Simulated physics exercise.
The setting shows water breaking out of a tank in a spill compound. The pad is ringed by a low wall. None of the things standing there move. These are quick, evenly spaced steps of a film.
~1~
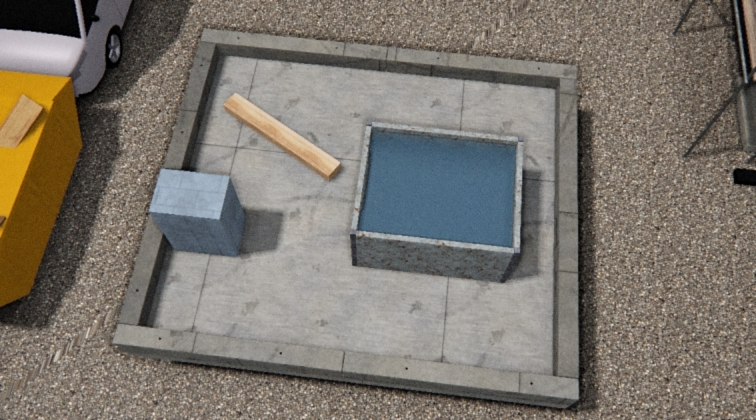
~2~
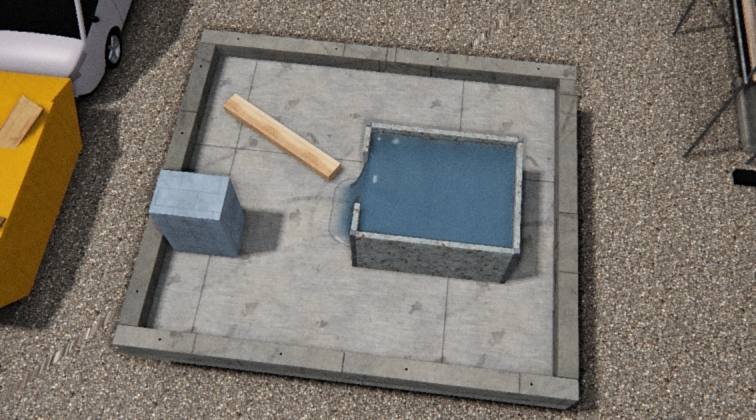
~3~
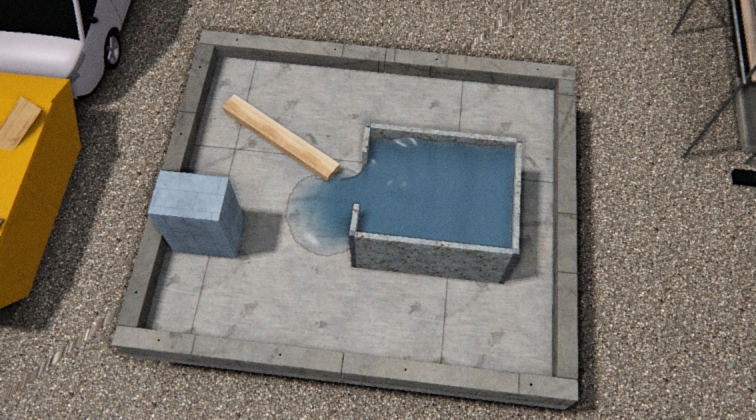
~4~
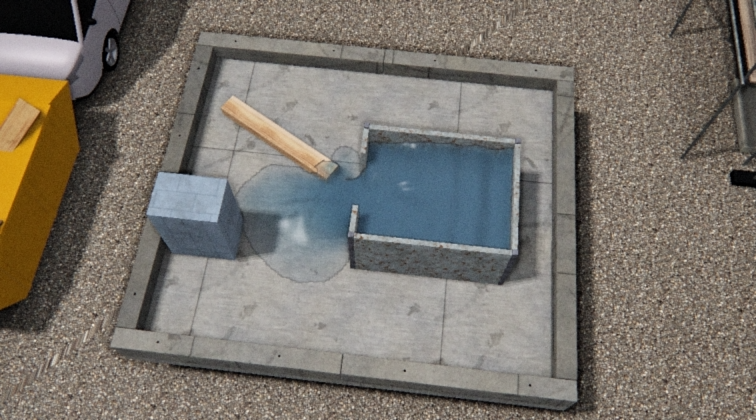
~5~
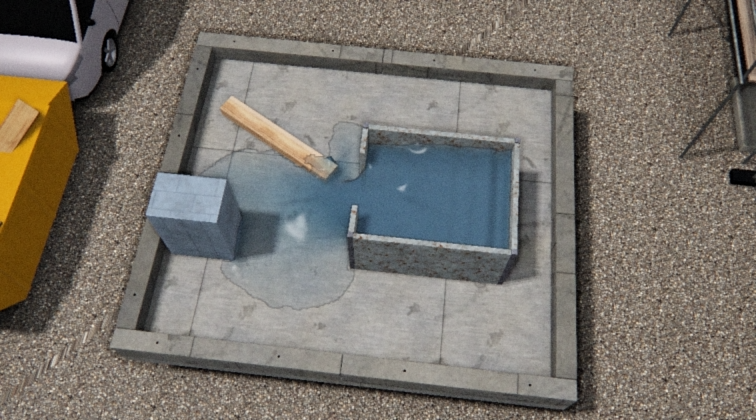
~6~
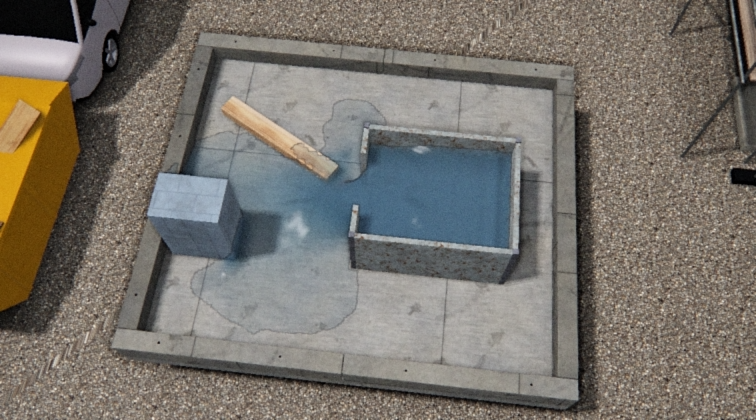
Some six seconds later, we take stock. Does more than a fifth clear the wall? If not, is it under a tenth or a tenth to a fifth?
Not a tenth escapes.
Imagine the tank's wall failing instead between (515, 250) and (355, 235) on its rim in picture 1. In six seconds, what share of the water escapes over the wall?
Close to 30 per cent, I reckon.
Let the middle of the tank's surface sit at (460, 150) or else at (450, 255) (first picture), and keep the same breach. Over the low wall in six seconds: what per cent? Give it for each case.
About 4 per cent for the first and about 8 per cent for the second.
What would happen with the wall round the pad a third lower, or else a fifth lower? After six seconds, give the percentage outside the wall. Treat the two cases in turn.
The first case gives 16%, the second gives 10%.
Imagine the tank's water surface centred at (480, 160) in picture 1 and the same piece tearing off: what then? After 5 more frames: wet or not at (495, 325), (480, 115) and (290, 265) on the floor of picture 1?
Untouched, untouched, submerged.
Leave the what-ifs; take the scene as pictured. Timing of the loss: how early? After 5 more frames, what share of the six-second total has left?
Approximately 15 %.
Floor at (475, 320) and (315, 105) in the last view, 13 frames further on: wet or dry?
The first point is spared, the second swamped.
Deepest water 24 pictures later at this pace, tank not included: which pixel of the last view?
Approximate pixel: (187, 177).
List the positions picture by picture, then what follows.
Still water in the tank at (439, 188), in the first frame.
The front is at (351, 184), out from the gap at (364, 200), in the second frame.
The front is at (299, 191), out from the gap at (364, 202), in the third frame.
The front is at (239, 207), out from the gap at (363, 204), in the fourth frame.
The front is at a hidden place, out from the gap at (362, 204), in the fifth frame.
Water pours out at (363, 204) and has run to (195, 147), in the sixth frame.
A moment on, water covers 35 % of the floor; the low wall has let 0 % over.
Next, water covers 40 % of the floor; the low wall has let 1 % over.
Then, water covers 45 % of the floor; the low wall has let 4 % over.
Later, water covers 70 % of the floor; the low wall has let 5 % over.
In the end, water covers 75 % of the floor; the low wall has let 5 % over.
